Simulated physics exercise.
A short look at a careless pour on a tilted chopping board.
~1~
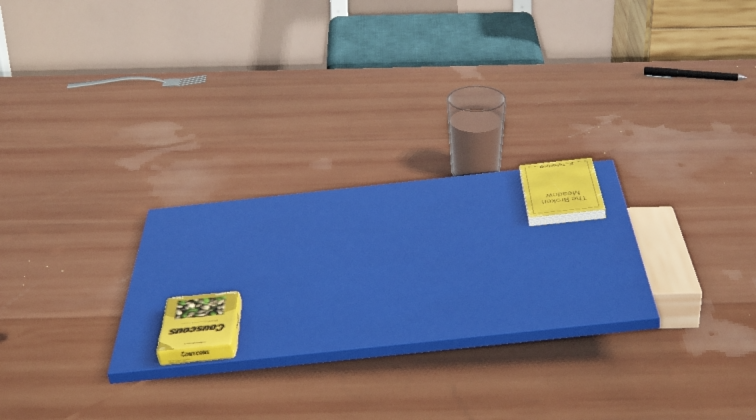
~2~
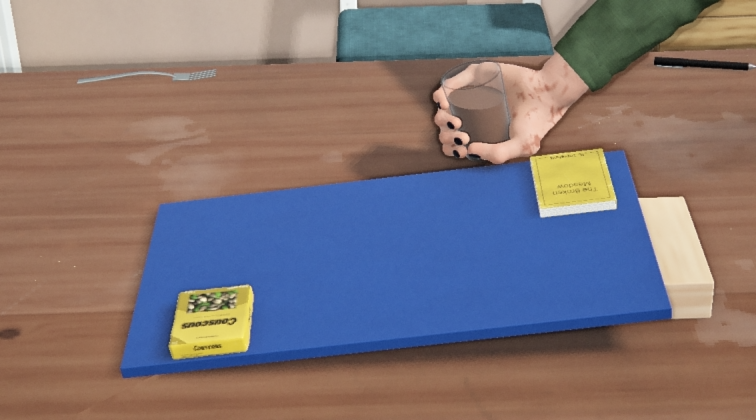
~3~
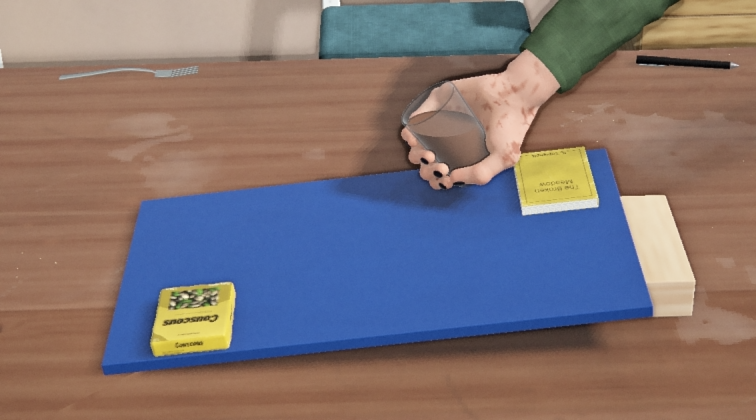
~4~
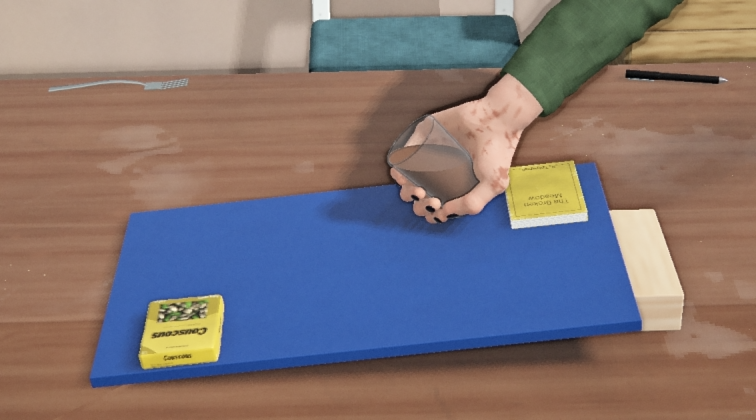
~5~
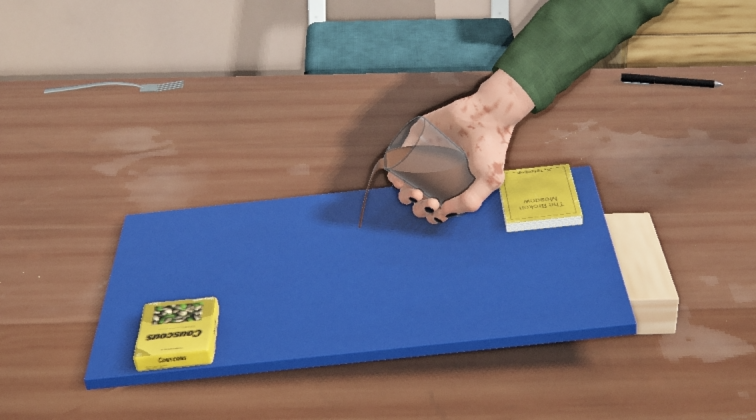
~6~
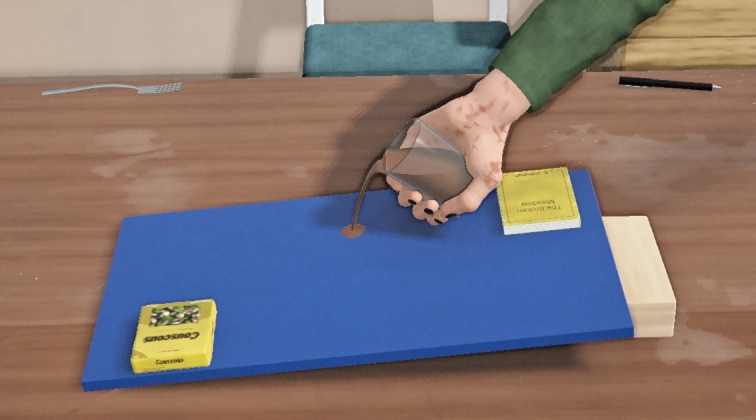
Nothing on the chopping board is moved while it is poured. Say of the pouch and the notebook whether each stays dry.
On the left the pouch escapes, on the right the notebook escapes.
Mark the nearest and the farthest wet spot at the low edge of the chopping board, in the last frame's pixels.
It runs from (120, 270) to (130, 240).
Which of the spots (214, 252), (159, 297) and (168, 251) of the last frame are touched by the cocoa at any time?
First reached, second untouched, third soaked.
Soon after, it runs down to the left; the pouch is dry; the notebook is dry.
Later, it runs down to the left and off the end; the pouch is dry; the notebook is dry.
In the end, it runs down to the left and off the end; the pouch is dry; the notebook is dry.
